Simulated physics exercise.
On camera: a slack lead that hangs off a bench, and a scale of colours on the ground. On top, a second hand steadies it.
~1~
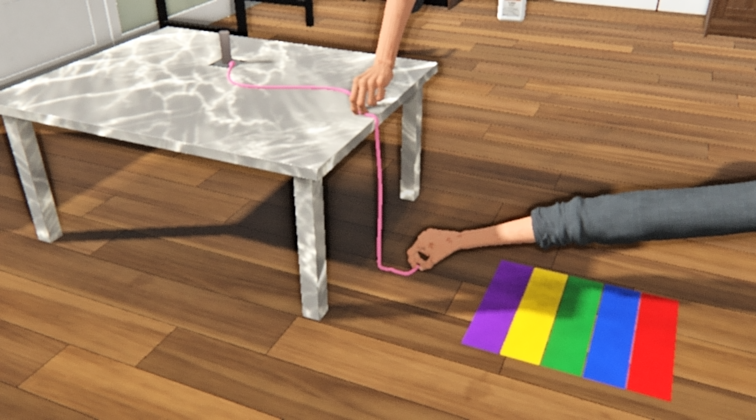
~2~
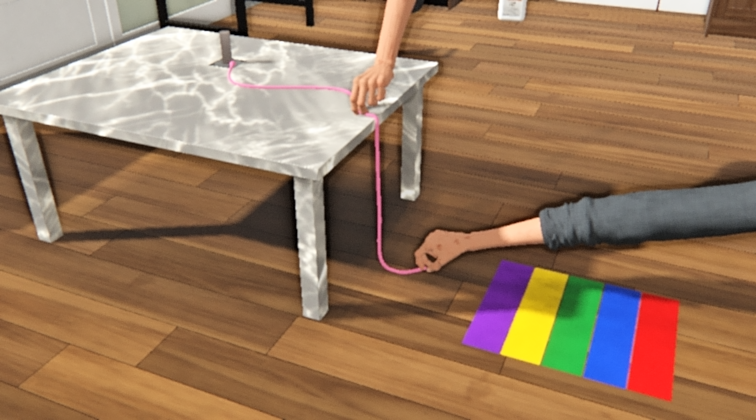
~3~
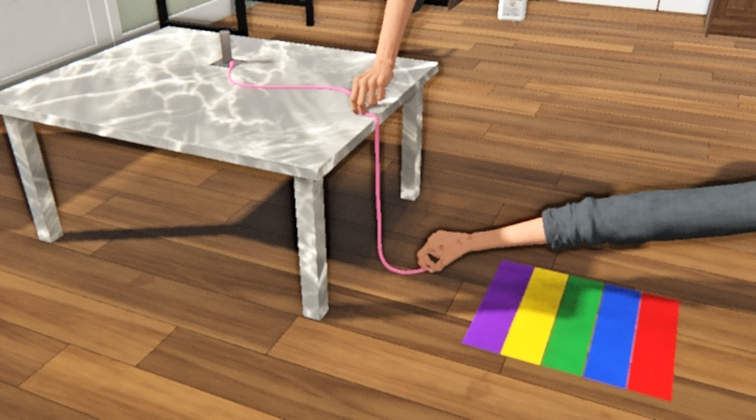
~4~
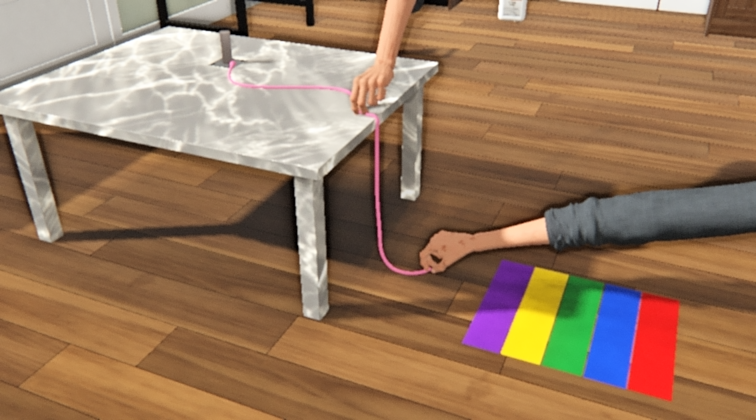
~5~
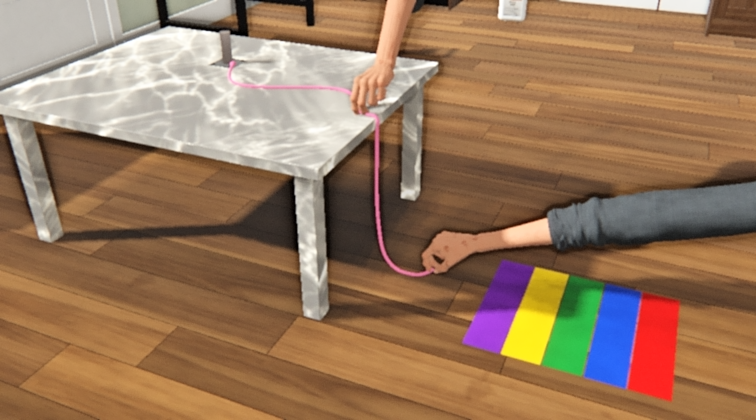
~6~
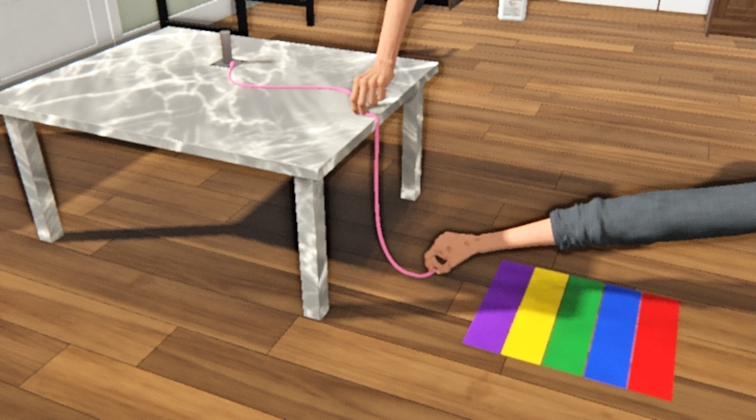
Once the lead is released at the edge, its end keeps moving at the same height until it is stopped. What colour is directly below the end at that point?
The colour below it is green.
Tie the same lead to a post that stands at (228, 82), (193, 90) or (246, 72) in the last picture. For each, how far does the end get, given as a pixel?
Try by try, about (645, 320), (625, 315) and (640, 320).
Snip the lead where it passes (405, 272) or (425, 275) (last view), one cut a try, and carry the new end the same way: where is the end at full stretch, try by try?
Pixel positions, in order: (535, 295), (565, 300).
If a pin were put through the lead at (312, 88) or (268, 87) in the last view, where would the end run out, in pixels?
Per try (px): (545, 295), (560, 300).
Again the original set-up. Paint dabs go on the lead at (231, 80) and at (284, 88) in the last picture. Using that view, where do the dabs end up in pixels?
In that view they reach (267, 75) and (311, 89).
A little later, end near (516, 290); over purple.
Next, end near (561, 301); over green.
When it is tight, end near (588, 307); over green. The end stops over the green strip.
